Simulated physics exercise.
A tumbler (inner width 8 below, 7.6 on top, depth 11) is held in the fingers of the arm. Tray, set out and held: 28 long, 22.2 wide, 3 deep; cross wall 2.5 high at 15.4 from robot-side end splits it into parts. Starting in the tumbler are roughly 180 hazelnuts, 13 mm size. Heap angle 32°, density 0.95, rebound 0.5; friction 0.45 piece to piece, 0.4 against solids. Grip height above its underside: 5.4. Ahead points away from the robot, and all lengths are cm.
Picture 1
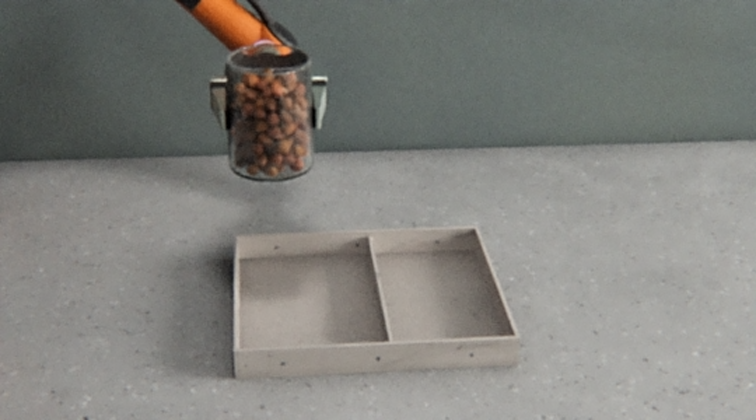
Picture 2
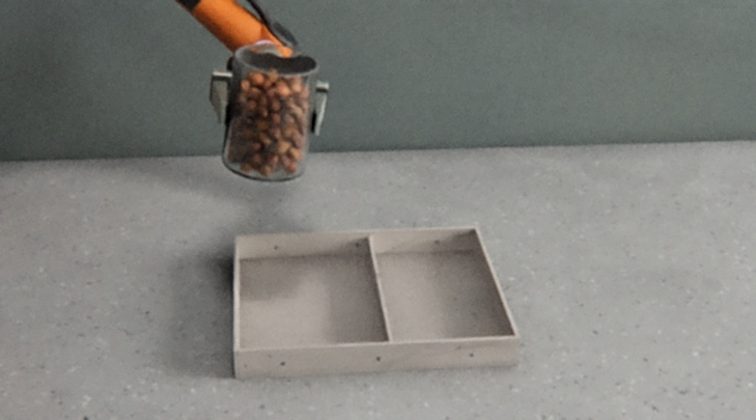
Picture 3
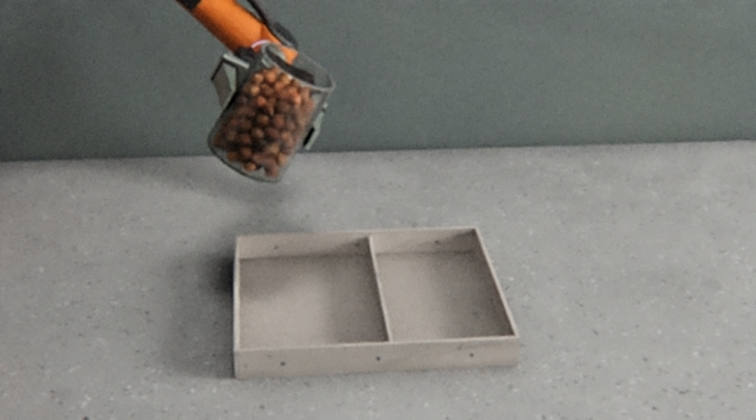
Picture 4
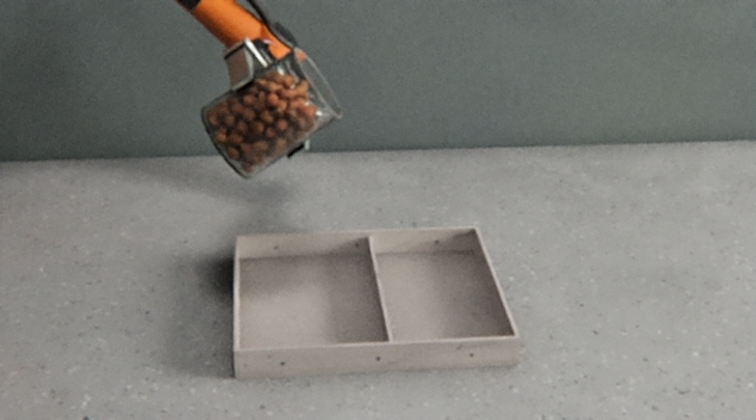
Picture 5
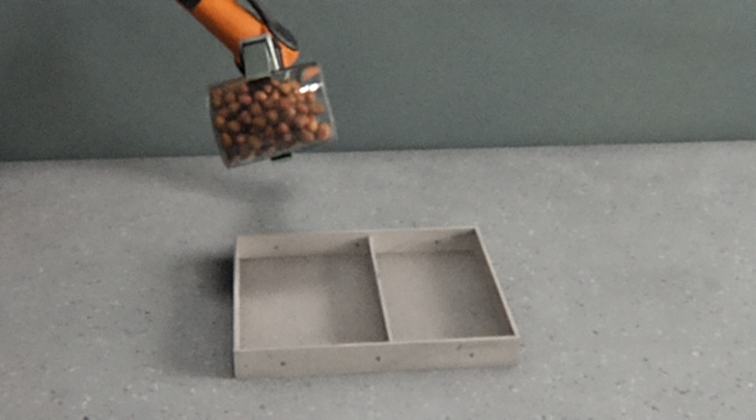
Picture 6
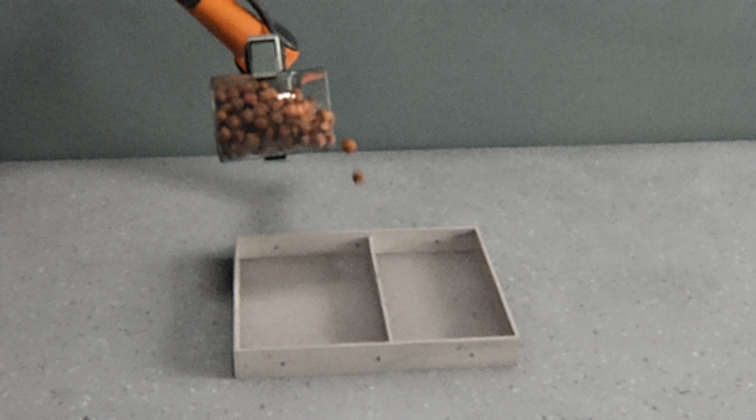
Clear tumbler of hazelnuts tilting rightward in an orange robot arm's grip above an empty divided tray, two nuts dropping out.
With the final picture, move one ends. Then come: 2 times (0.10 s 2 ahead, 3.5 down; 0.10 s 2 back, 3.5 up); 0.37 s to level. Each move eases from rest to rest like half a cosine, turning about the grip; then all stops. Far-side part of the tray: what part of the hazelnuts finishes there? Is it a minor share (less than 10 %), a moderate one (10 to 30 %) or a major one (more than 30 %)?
A moderate share.
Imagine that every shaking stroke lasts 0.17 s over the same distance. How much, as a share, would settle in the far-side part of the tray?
Roughly 5 percent would.
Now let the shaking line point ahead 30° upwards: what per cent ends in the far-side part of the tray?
Some 60 in a hundred.
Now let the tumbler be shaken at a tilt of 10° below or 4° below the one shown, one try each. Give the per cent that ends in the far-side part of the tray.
About 5 and 10 %.
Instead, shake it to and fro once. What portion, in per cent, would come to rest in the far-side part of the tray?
Approx. 5 per cent.
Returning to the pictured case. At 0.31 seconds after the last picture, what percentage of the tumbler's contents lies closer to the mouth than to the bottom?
Some 40 percent is in that half.
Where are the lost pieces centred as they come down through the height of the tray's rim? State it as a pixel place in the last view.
Centre: About (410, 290).
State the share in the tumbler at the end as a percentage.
I'd put it close to 80 per cent.
Then, 0.31 s after the last picture, tilted 85° forward, highest piece 22 above the table; 172 in the tumbler, 6 in the far-side part, 5 in flight or on a rim.
Then, 0.62 s after the last picture, tilted 31° forward, highest piece 26 above the table; 147 in the tumbler, 28 in the far-side part, 5 in the robot-side part, 3 in flight or on a rim.
Then, 0.97 s after the last picture, level, highest piece 27 above the table; 147 in the tumbler, 31 in the far-side part, 5 in the robot-side part.
Then, 2.02 s after the last picture, level, highest piece 27 above the table; 147 in the tumbler, 31 in the far-side part, 5 in the robot-side part.
Final count, 147 in the tumbler, 31 in the far-side part, 5 in the robot-side part. That is 17 % in the far-side part of the tray.
